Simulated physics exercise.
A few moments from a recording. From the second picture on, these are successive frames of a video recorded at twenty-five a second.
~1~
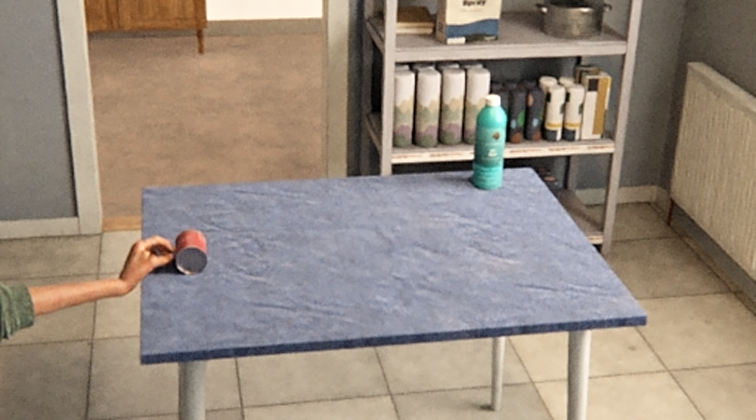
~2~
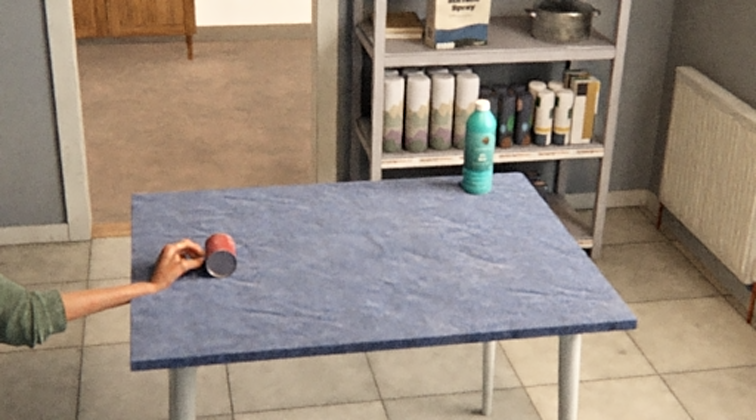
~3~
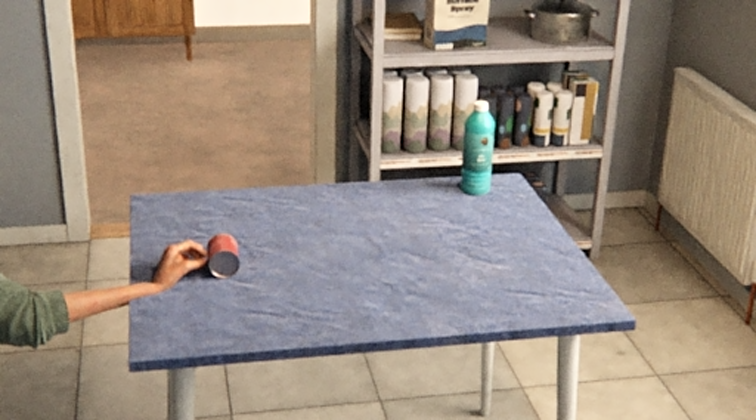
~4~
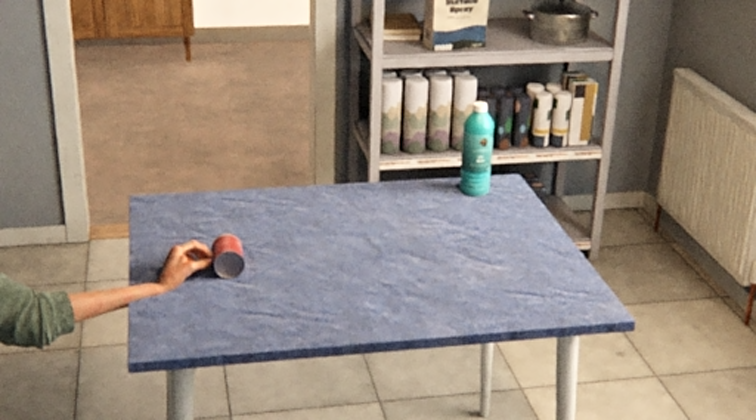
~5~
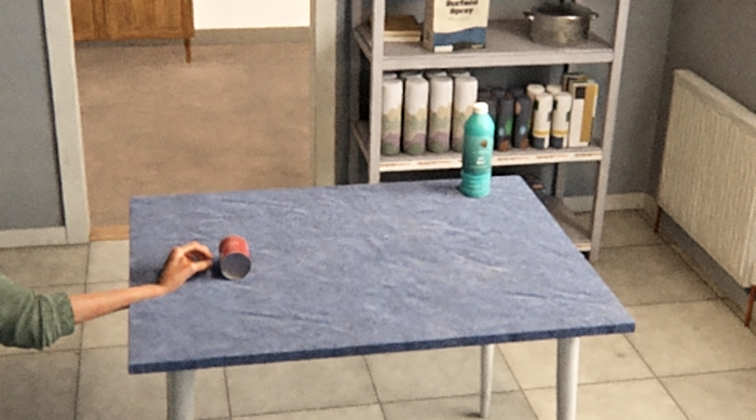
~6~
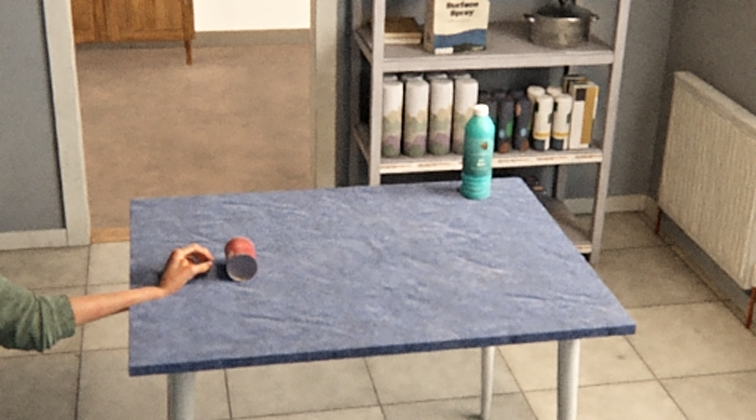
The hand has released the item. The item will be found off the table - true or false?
False, it remains on the table.
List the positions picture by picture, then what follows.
The first frame shows under the hand; red tin (191, 252).
The second frame shows under the hand; red tin (220, 255).
The third frame shows under the hand; red tin (223, 256).
The fourth frame shows red tin (228, 256).
The fifth frame shows red tin (235, 257).
The sixth frame shows red tin (241, 259) moved a little.
Then, 0.10 s later than the last frame, red tin moved about its own width near (253, 258).
Then, 0.20 s later than the last frame, red tin moved about its own width near (263, 258).
Then, 0.30 s later than the last frame, red tin moved about its own width near (269, 257).
Then, 0.40 s later than the last frame, red tin moved about its own width near (274, 257).
When it is over, moved from the start, red tin. End places, in pixels of the last picture, red tin near (275, 257).
